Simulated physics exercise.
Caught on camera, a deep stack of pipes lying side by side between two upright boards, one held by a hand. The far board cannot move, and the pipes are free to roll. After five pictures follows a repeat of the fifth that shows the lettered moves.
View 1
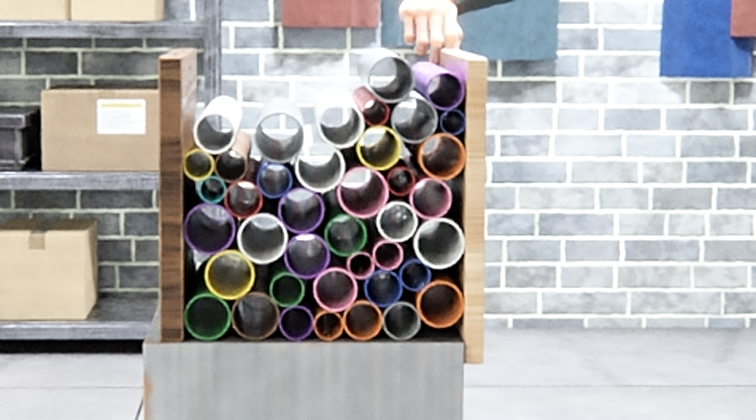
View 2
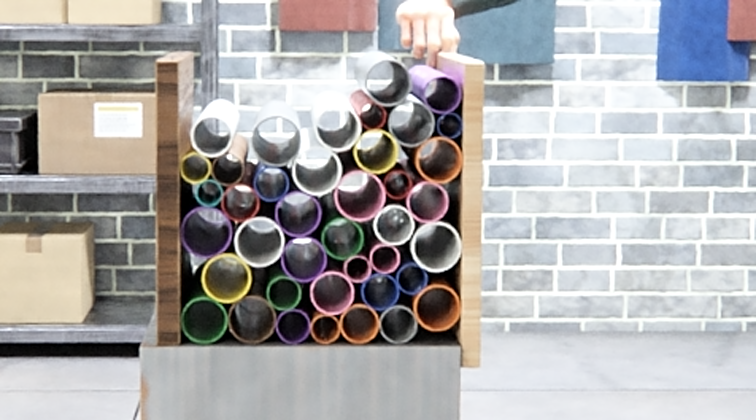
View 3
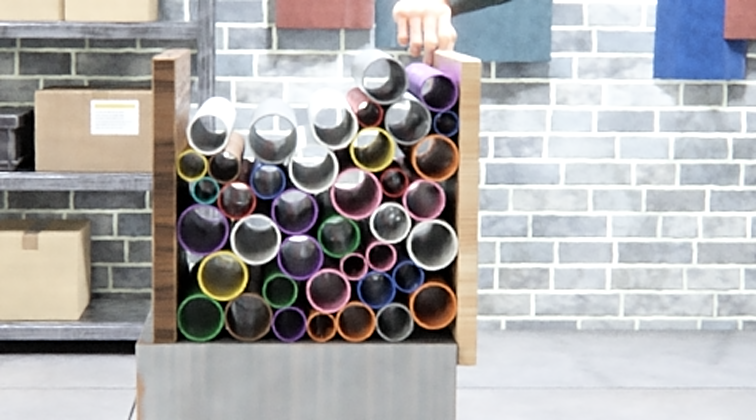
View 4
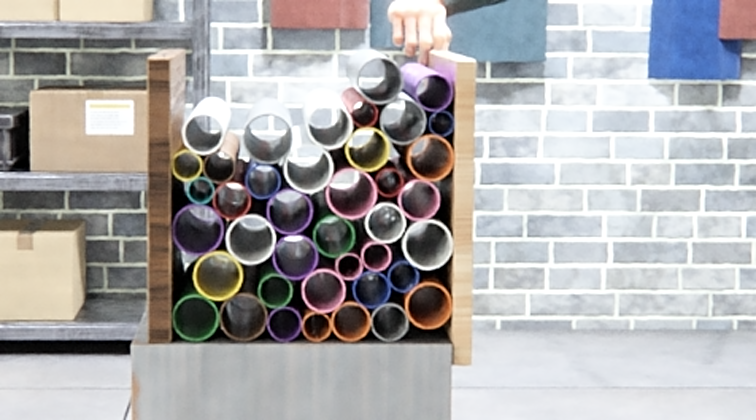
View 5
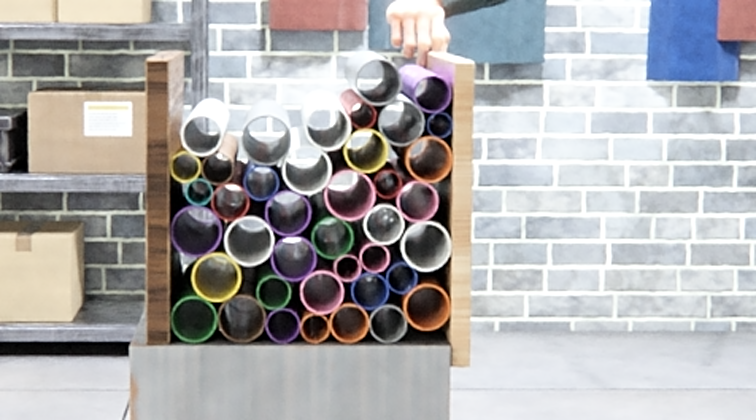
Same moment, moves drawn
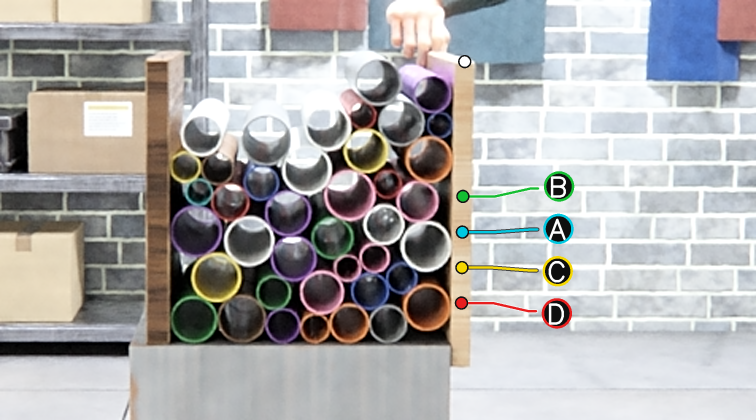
Drifting slightly leftward in view as the camera shifts a little to the right, a stack of pipes faces us end-on, seen from straight in front in a room with a grey brick wall. White, grey, purple, pink, green, yellow, blue and orange rims crowd between two upright wooden boards on a grey base, with boxes shelved at left. A hand stays at the right board's top, and the pipes show no clear rolling.
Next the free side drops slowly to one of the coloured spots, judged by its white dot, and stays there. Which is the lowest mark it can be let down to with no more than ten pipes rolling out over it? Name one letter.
C is the limit.
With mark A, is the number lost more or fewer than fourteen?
At A, fewer than fourteen.
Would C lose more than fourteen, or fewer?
At C, fewer than fourteen.
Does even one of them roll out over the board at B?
Yes.
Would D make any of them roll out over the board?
Yes.
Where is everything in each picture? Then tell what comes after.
The first frame shows a pink pipe (363, 192); a red pipe (244, 199); a grey pipe (415, 120).
The second frame shows a grey pipe (412, 123); a blue pipe (450, 126).
The third frame shows side board (451, 194); a green pipe (200, 317).
The fourth frame shows a grey pipe (390, 322); a green pipe (275, 291).
The fifth frame shows a purple pipe (294, 258); a pink pipe (350, 195); a red pipe (230, 202).
On the copy, A at (462, 232); B at (463, 197); C at (462, 268); D at (462, 303); the white dot at (465, 62).
On C. First, top of the board (453, 149).
Then, top of the board (451, 247).
Finally, top of the board (451, 267), ten out over the board.
By contrast, A eight out over the board; B two out over the board; D more than ten out over the board.
